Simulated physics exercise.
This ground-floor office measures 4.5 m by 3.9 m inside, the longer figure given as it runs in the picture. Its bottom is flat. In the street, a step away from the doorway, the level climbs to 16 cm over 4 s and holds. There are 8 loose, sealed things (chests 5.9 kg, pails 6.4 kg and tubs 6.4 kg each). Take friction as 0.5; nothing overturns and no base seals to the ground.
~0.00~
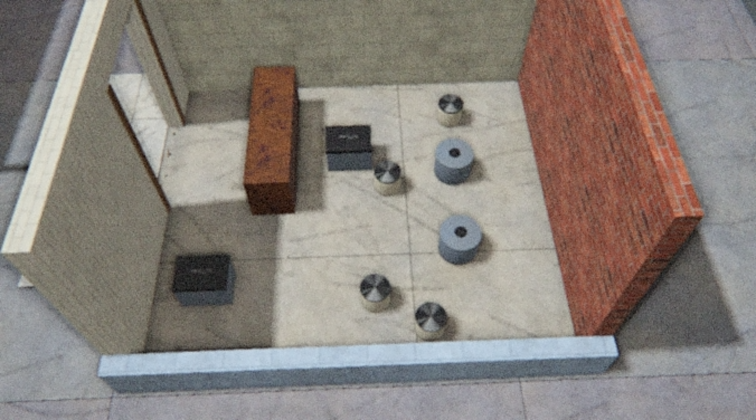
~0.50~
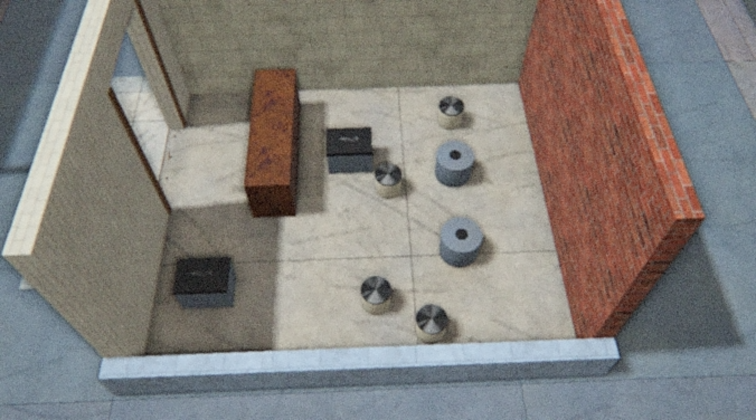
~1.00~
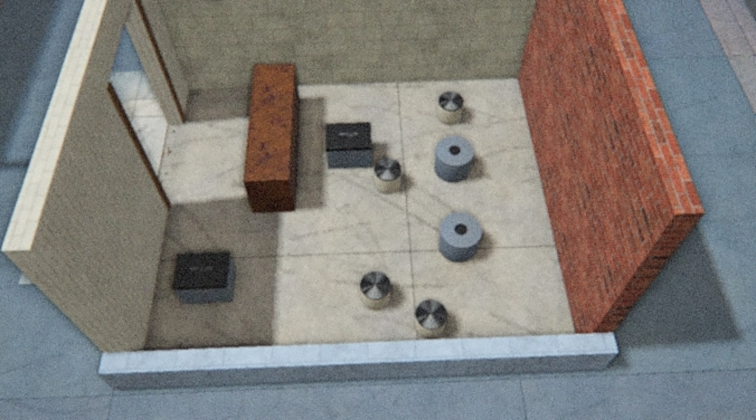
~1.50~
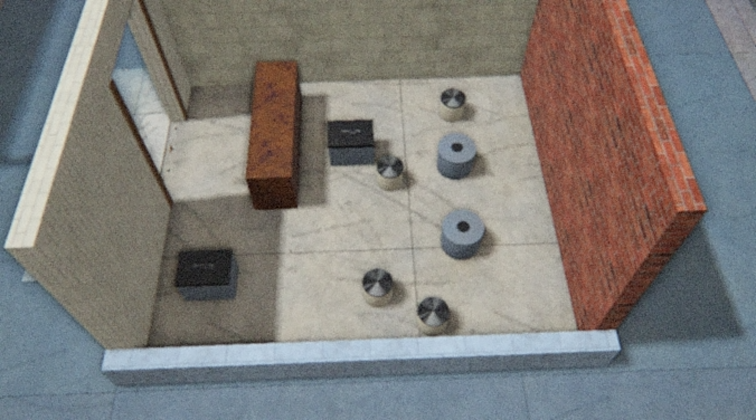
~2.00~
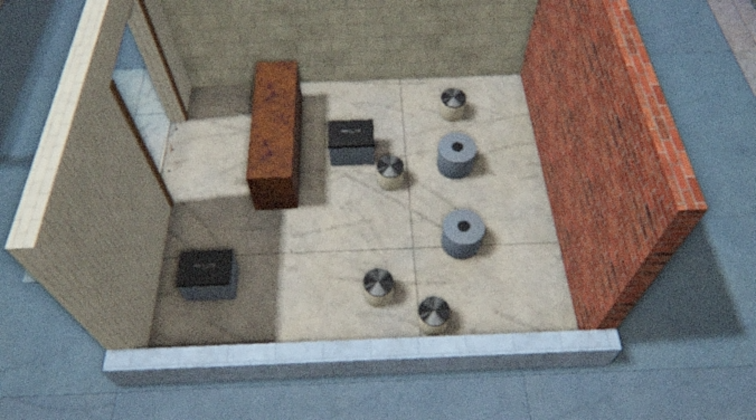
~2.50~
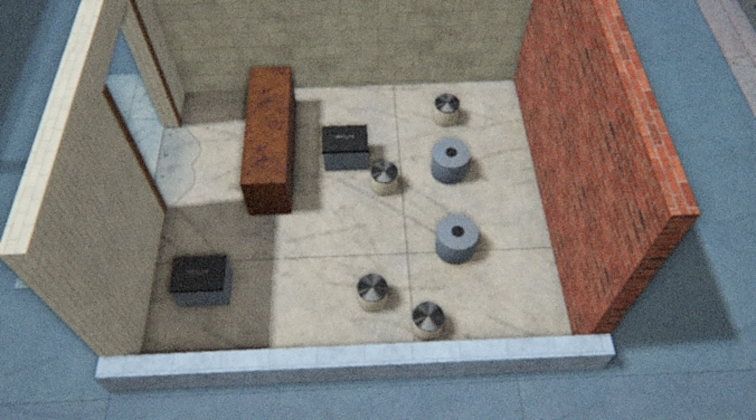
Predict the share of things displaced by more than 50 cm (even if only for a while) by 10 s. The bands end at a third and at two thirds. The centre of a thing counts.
Share: Less than a third.
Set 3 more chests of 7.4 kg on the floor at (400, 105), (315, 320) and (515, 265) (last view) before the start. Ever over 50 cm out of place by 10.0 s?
In that order: Less, more, less.
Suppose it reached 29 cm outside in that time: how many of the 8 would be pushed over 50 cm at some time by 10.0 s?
In that case 4 of them.
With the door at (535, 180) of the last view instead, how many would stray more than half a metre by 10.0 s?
Then 3.
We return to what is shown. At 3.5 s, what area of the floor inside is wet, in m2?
About 1.0 m2.
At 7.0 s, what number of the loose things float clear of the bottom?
At that moment 1.
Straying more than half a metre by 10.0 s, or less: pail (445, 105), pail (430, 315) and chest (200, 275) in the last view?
In that order: Less, under, over.
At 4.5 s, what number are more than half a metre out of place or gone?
0 of them.
After 3.5 s 0 of 8 are over 50 cm from their spots; 0 afloat.
After 4.5 s 0 of 8 are over 50 cm from their spots; 0 afloat.
After 7.0 s 1 of 8 are over 50 cm from their spots; 1 afloat.
After 10.0 s 1 of 8 are over 50 cm from their spots, and 1 have been at some point; 1 afloat.
